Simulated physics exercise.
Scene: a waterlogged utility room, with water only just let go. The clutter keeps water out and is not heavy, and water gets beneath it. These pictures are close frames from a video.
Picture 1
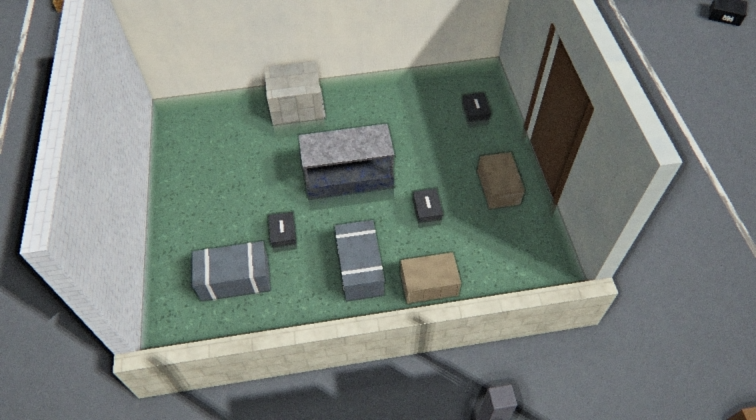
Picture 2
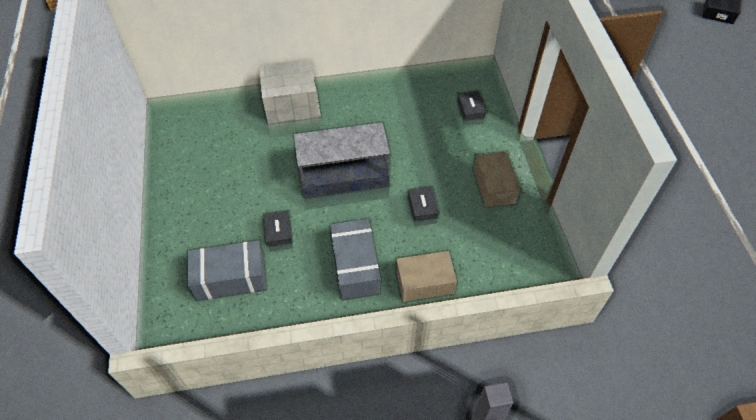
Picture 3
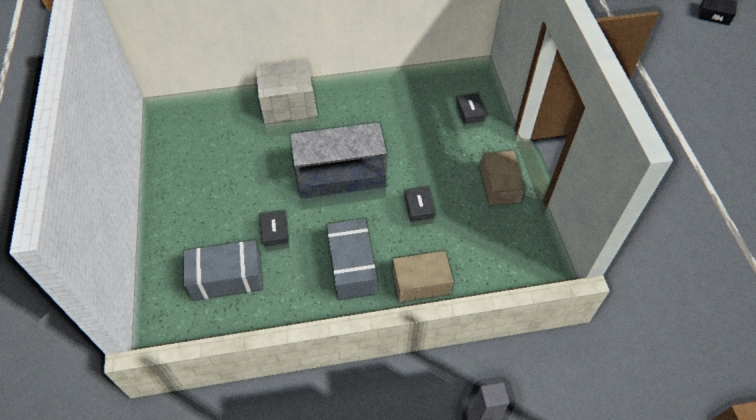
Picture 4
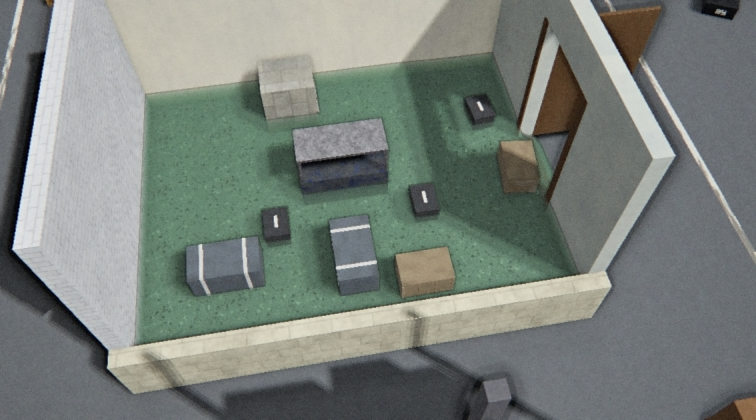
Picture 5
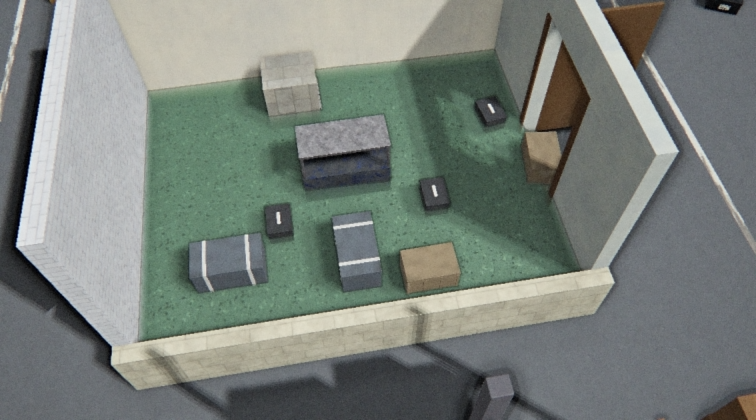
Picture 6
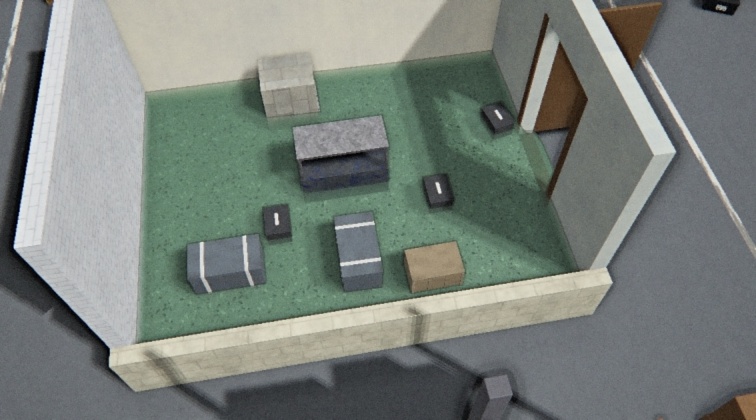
Green-floored room seen from above, its brown door swinging open, a brown box drifting out through the doorway, dark cases shifting right.
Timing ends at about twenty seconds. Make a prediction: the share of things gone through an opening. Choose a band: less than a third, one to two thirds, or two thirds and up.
Two thirds and up.
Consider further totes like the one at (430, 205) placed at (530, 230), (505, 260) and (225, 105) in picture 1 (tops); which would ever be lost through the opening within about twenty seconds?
In order, the first is escaping, the second escaping, the third never leaving.
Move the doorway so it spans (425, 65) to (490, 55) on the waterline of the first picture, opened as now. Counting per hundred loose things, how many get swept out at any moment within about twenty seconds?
About 40 %.
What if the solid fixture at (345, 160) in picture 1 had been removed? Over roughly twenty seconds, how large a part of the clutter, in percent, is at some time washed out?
70 %.
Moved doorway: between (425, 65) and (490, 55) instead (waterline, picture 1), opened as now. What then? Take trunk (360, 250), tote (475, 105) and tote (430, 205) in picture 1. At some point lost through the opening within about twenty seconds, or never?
Okay, so: Never exits for the first, makes it outside for the second, makes it outside for the third.
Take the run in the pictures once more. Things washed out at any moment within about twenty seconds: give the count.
6 in total.
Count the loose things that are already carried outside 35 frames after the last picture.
That makes 5.
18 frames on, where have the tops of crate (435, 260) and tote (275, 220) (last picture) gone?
(524, 215) and (373, 216), roughly.
A moment on, 2 of 7 are out; 5 afloat.
Next, 3 of 7 are out; 4 afloat.
Later, 5 of 7 are out; 2 afloat.
In the end, 6 of 7 are out; 1 afloat.
